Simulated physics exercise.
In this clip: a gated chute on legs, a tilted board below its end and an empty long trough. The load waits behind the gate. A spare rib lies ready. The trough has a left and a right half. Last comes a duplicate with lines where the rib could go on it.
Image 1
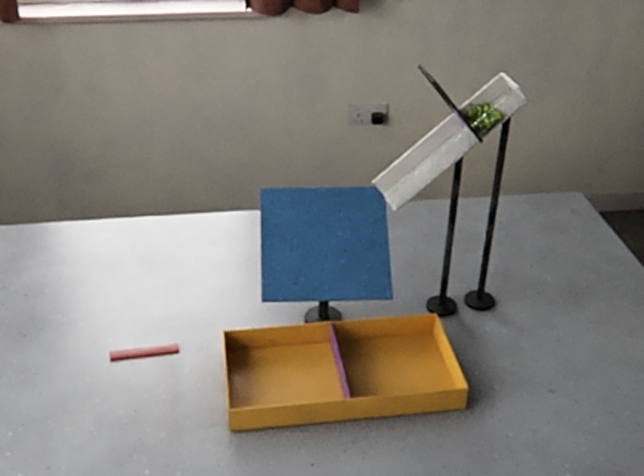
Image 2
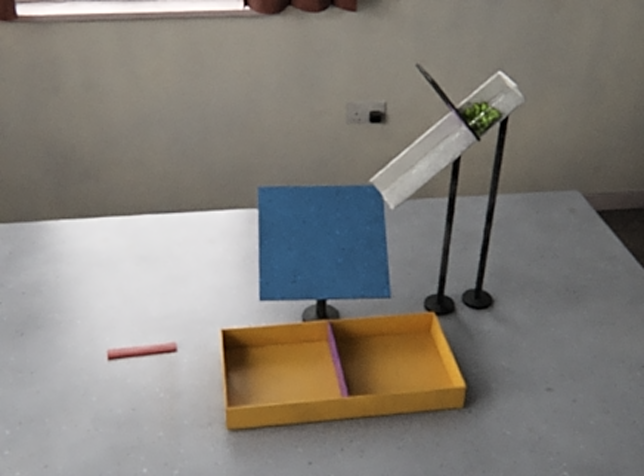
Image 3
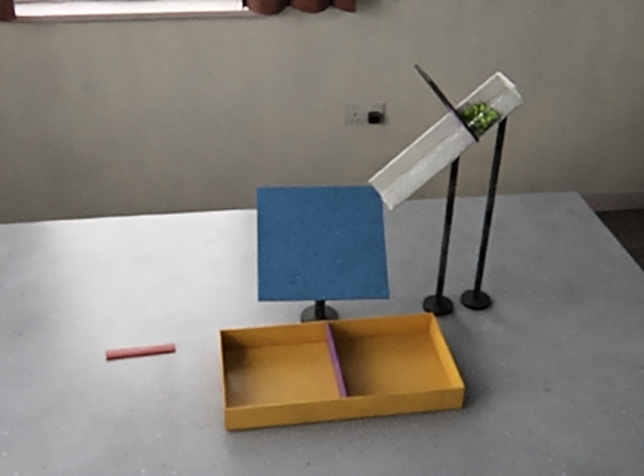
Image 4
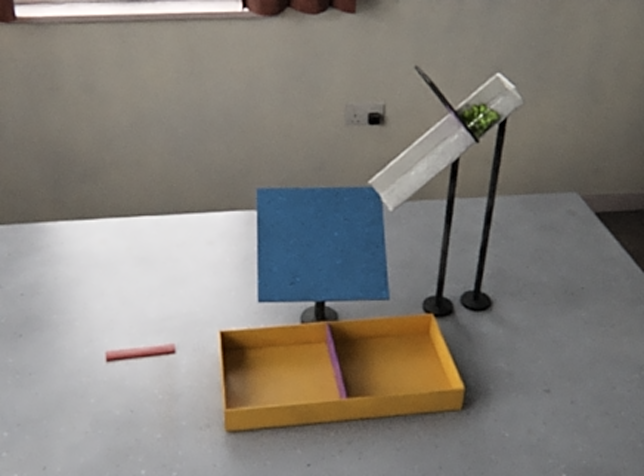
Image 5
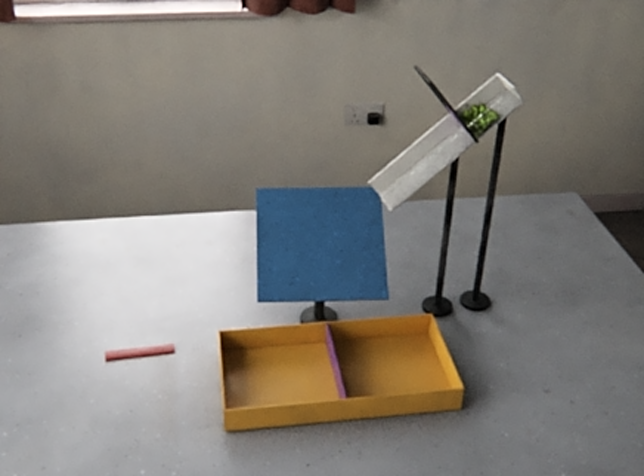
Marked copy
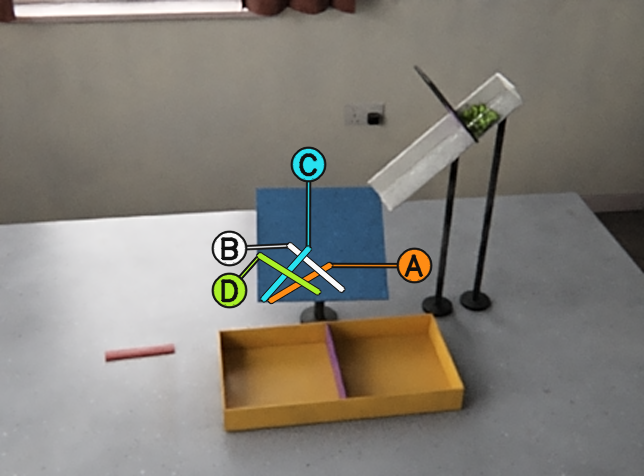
We see green dried peas held behind a closed gate in a raised white chute, with a tilted blue board, a divided yellow trough and a loose reddish strip on the grey table; nothing moves beyond a slight shift of view.
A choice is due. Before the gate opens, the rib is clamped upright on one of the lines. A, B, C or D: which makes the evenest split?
Best: D.
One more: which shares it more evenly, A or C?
It is A.
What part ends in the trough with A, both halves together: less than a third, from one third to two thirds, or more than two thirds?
More than two thirds.
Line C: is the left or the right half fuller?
Left.
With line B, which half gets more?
Right.
On the marked copy, line A from (329, 265) to (271, 300); line B from (289, 245) to (341, 289); line C from (308, 249) to (263, 298); line D from (259, 255) to (317, 291).
With A, of what is caught, the bulk in the left half, close to a quarter in the right.
With B, of what is caught, only a few in the left half, all but a few in the right.
With C, of what is caught, all but a few in the left half, a small share in the right.
With D, of what is caught, close to half in the left half, close to half in the right.
